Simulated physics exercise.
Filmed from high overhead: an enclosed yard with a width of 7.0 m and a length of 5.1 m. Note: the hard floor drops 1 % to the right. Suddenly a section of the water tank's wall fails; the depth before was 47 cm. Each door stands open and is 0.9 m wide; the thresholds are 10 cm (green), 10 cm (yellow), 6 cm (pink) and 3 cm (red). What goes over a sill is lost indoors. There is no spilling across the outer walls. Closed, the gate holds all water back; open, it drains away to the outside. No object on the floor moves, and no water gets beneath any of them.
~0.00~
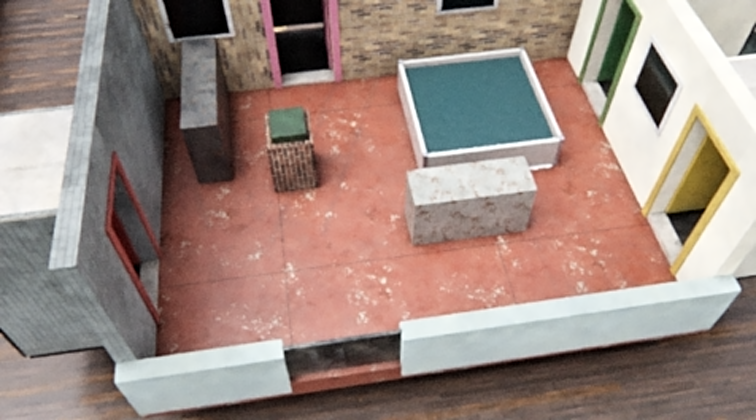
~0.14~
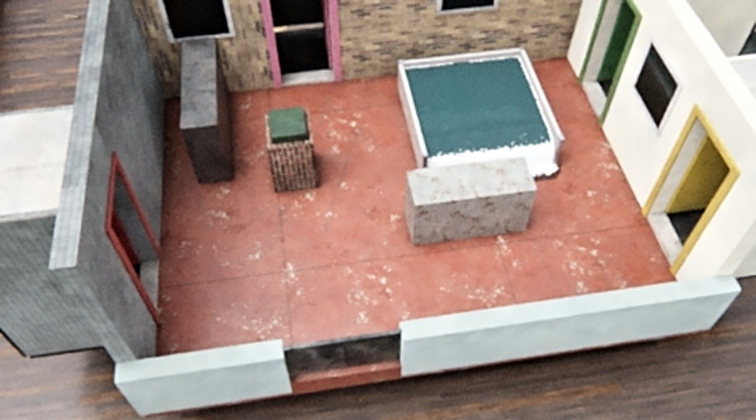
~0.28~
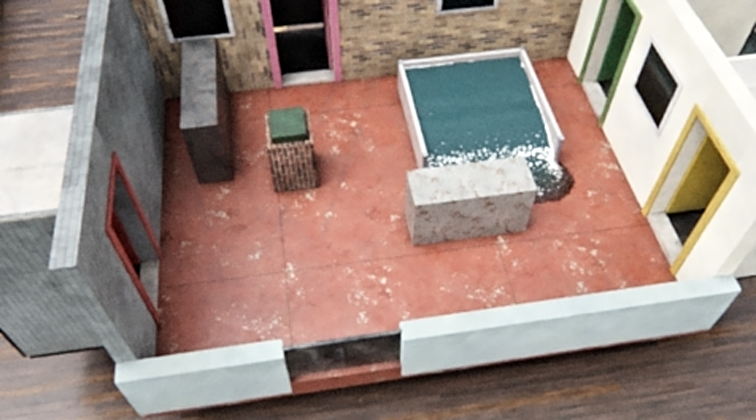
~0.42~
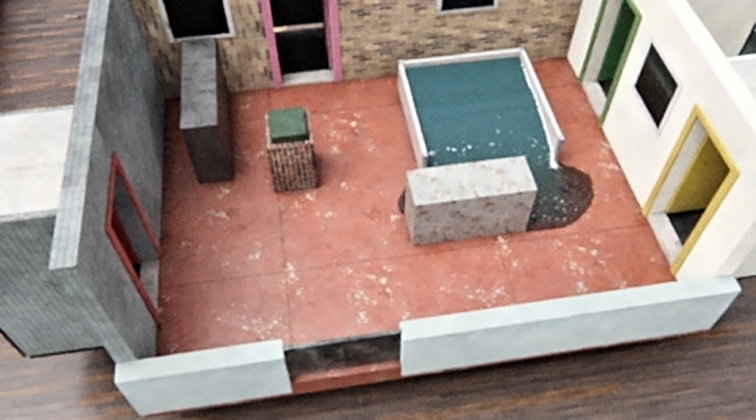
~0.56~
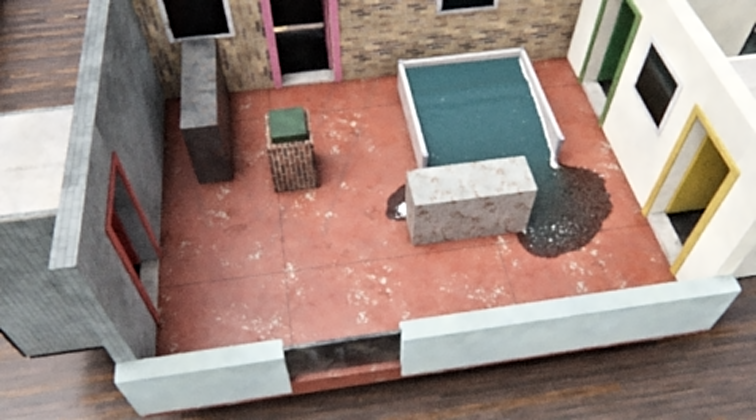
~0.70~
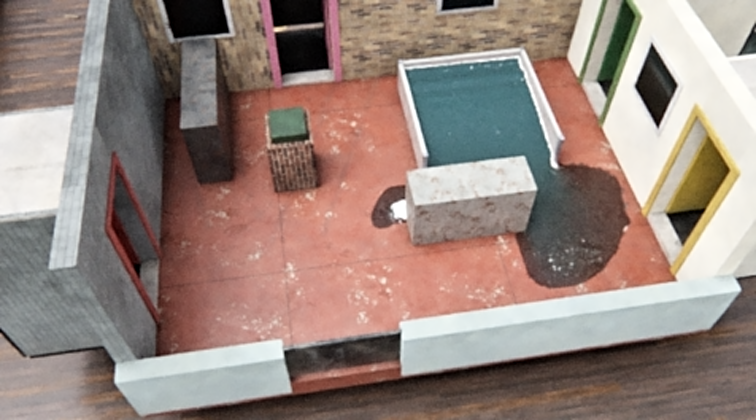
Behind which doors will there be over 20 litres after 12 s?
The green door never tops the limit. The yellow door tops the limit. The pink door never tops the limit. The red door tops the limit.
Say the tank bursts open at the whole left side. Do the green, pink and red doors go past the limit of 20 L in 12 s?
Green: Within the limit; pink: Exceeding the limit; red: Exceeding the limit.
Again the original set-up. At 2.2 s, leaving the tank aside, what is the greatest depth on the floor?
I'd say near 32 centimetres.
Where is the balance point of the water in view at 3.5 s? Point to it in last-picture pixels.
I'd put it close to (475, 188).
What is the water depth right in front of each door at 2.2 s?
In cm: Green 0, yellow 18, pink 0, red 0.
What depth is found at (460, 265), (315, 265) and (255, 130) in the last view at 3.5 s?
Around 1 cm, 1 cm and 0 cm.
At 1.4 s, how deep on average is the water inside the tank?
Average depth: About 27 cm.
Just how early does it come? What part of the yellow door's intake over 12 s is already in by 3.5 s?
About 65 per cent.
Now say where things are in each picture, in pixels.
The first picture shows the water tank at (476, 103) is whole and still, 47 cm deep.
In the second picture, water pours out at (490, 162) and has run 1.0 m, to a hidden place; typically 9 cm deep outside, 47 cm at the water tank's back.
In the third picture, the front is at a hidden place, 1.2 m from the gap at (490, 164); 1.2 m2 of floor is under water; 47 cm left at the back of the water tank.
In the fourth picture, the front is at a hidden place, 1.5 m from the gap at (490, 165); 1.9 m2 of floor is under water; 47 cm left at the back of the water tank.
In the fifth picture, the front is at (580, 240), 1.8 m from the gap at (490, 165); 2.5 m2 of floor is under water; 47 cm left at the back of the water tank.
In the sixth picture, the front is at (577, 278), 2.2 m from the gap at (490, 165); 3.2 m2 of floor is under water; 42 cm left at the back of the water tank.
After 1.4 s water covers 25 % of the floor and is deepest (34 cm) near (482, 201); green door not reached, yellow door 6 cm at the sill, 0 L in, pink door not reached, red door not reached.
After 2.2 s water covers 40 % of the floor and is deepest (32 cm) near (675, 296); green door not reached, yellow door 18 cm at the sill, 14 L in, pink door not reached, red door not reached.
After 3.5 s water covers 60 % of the floor and is deepest (20 cm) near (680, 308); green door 2 cm at the sill, 0 L in, yellow door 19 cm at the sill, 61 L in, pink door 7 cm at the sill, 0 L in, red door 6 cm at the sill, 2 L in.
After 7.0 s water covers 95 % of the floor and is deepest (14 cm) near (668, 310); green door 3 cm at the sill, 0 L in, yellow door 12 cm at the sill, 92 L in, pink door 2 cm at the sill, 2 L in, red door 8 cm at the sill, 13 L in.
After 12.0 s water covers 95 % of the floor and is deepest (8 cm) near (163, 183); green door 8 cm at the sill, 0 L in, yellow door 7 cm at the sill, 95 L in, pink door 4 cm at the sill, 2 L in, red door 4 cm at the sill, 44 L in.
